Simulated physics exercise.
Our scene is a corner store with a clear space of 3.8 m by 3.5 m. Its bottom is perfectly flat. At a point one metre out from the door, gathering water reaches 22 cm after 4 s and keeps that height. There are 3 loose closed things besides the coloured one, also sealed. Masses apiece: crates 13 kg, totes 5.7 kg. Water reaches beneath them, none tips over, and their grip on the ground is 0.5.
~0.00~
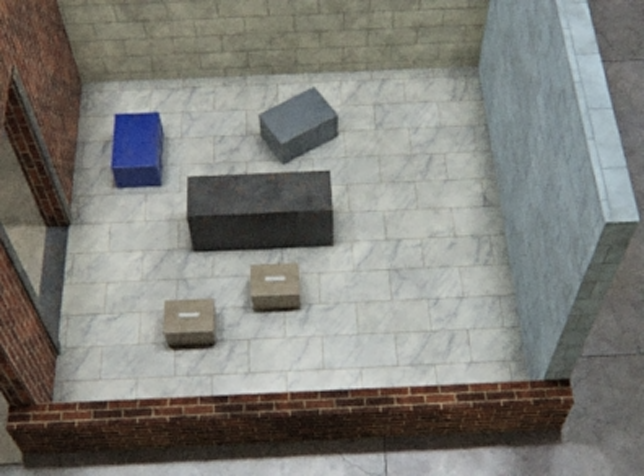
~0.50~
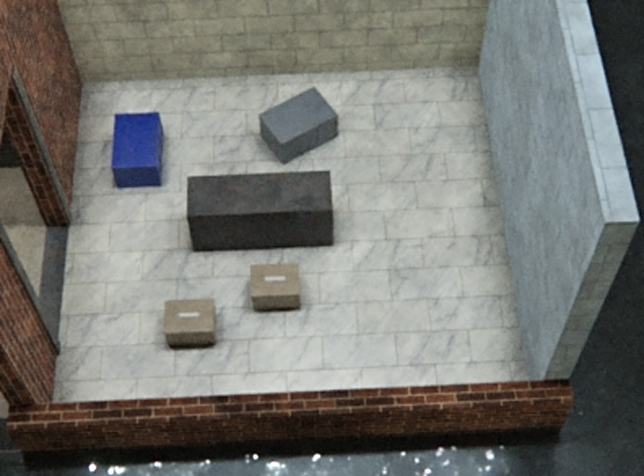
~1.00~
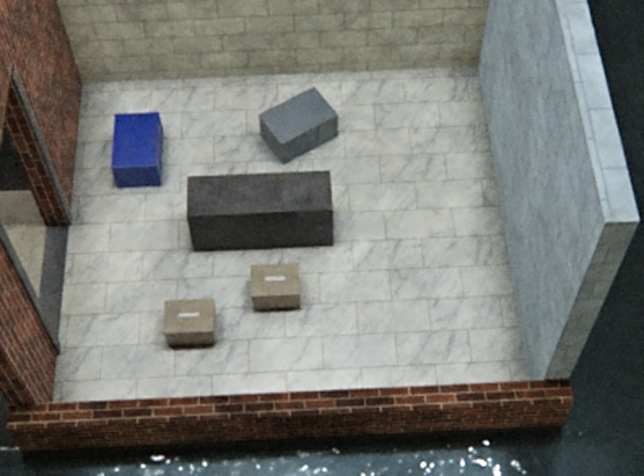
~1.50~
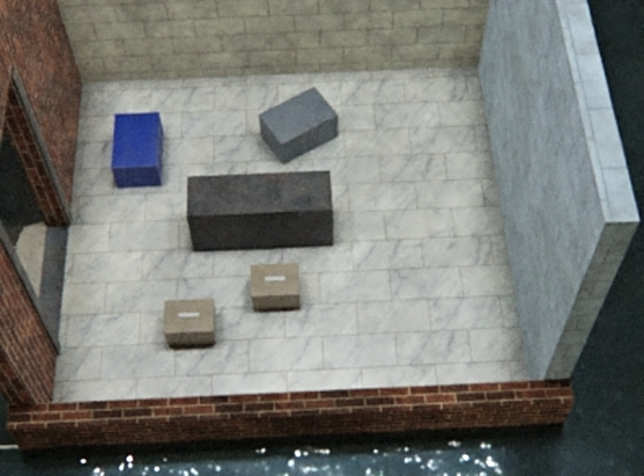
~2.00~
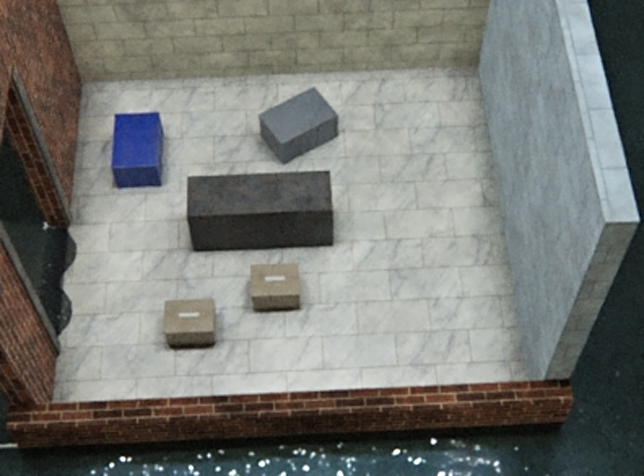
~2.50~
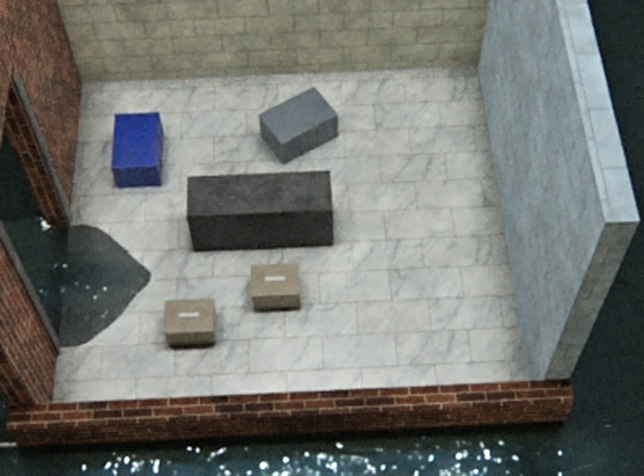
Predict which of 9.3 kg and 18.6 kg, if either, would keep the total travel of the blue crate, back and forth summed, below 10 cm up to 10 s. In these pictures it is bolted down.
Only the heavy option passes.
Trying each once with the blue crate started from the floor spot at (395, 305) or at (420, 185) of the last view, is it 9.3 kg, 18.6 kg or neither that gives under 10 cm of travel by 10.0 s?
Well, at the first spot no weight will do, and at the second no weight will do.
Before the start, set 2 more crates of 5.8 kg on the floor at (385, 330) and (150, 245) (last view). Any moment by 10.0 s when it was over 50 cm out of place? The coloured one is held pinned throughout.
First one: Beyond the limit; second one: Inside the limit.
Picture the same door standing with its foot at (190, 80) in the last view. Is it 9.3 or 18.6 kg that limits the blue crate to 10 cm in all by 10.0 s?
Result: Neither option suffices.
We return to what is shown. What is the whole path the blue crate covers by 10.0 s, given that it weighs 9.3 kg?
Close to 60 centimetres all told.
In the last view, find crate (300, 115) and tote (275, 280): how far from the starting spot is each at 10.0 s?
They've ended up 30 cm and 250 cm away, in that order.
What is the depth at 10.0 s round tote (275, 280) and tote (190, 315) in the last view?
About 15 and 13 cm.
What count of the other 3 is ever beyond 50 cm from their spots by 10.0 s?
The total is 2.
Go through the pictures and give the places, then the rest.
The blue crate at (135, 139), on the bottom; water covers 0.0 m2; 0 of 4 have shifted, in the first frame.
The blue crate at (135, 139), on the bottom; 0.0 m2 under water; 0 of 4 have shifted, in the second frame.
The blue crate at (135, 139) rests on the ground; water covers 0.0 m2; 0 of 4 have shifted, in the third frame.
The blue crate at (135, 139) rests on the ground; water covers 0.0 m2; 0 of 4 have shifted, in the fourth frame.
The blue crate at (135, 139) rests on the ground; water covers 0.0 m2; 0 of 4 have shifted, in the fifth frame.
The blue crate at (135, 139), on the bottom; 0.5 m2 under water; 0 of 4 have shifted, in the sixth frame.
After 3.5 s the blue crate would be 0 cm from its start with 9.3 kg and 0 cm from its start with 18.6 kg; 0 cm of water round it then.
After 4.5 s the blue crate would be 0 cm from its start with 9.3 kg and 0 cm from its start with 18.6 kg; 2 cm of water round it then.
After 7.0 s the blue crate would be 7 cm from its start with 9.3 kg and 0 cm from its start with 18.6 kg; 3 cm of water round it then.
After 10.0 s the blue crate would be 61 cm from its start with 9.3 kg and 0 cm from its start with 18.6 kg; 6 cm of water round it then.
